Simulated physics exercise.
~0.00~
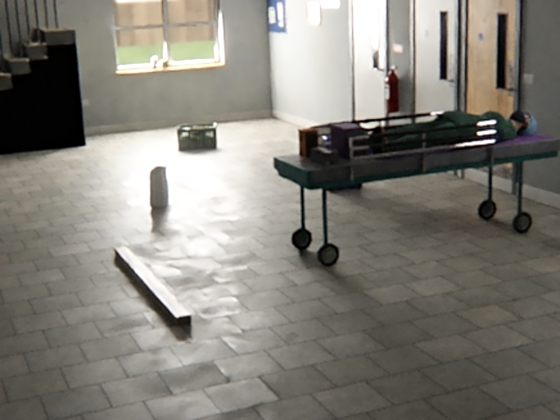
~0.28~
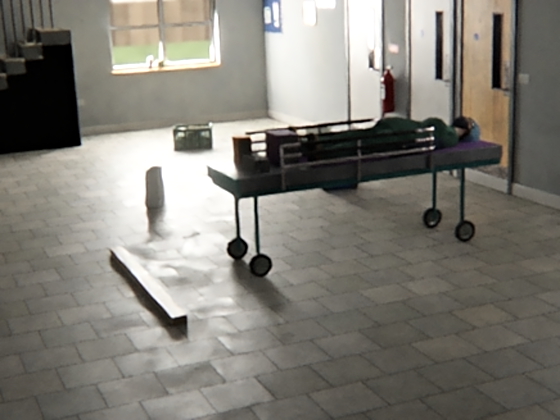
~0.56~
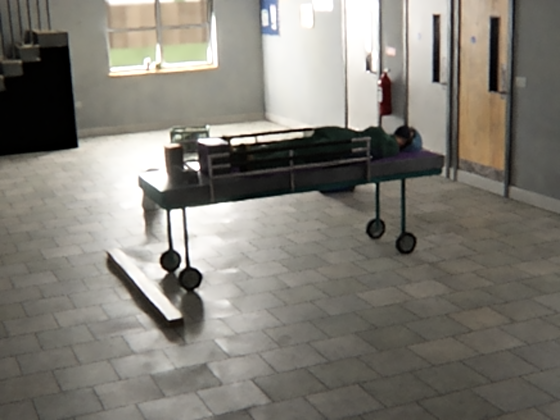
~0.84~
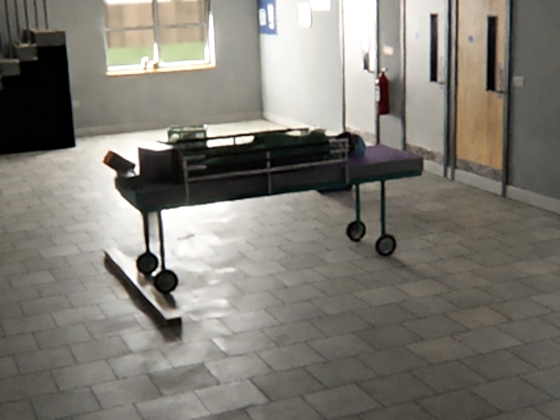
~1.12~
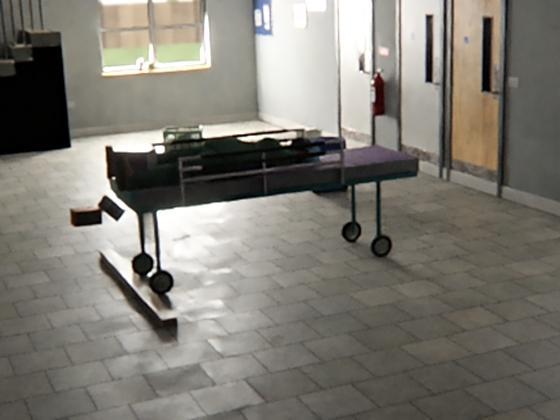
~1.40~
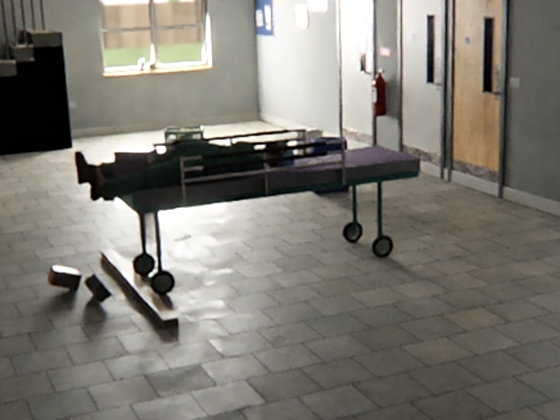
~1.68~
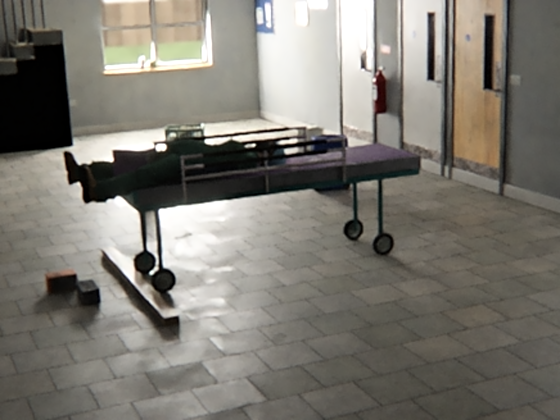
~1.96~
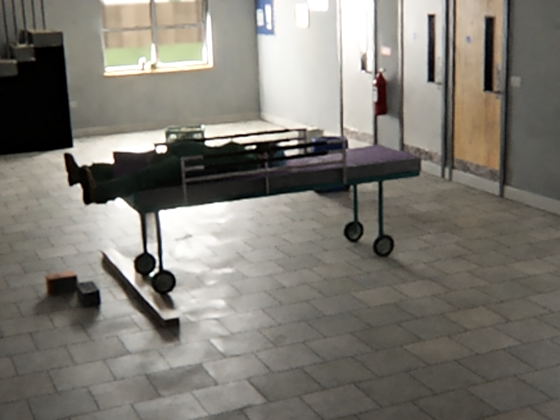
In a grey tiled hallway, a gurney carrying a person lying down rolled left and stopped at a raised strip on the floor, and the person slid feet first past its end as two small boxes dropped off and came to rest on the tiles.
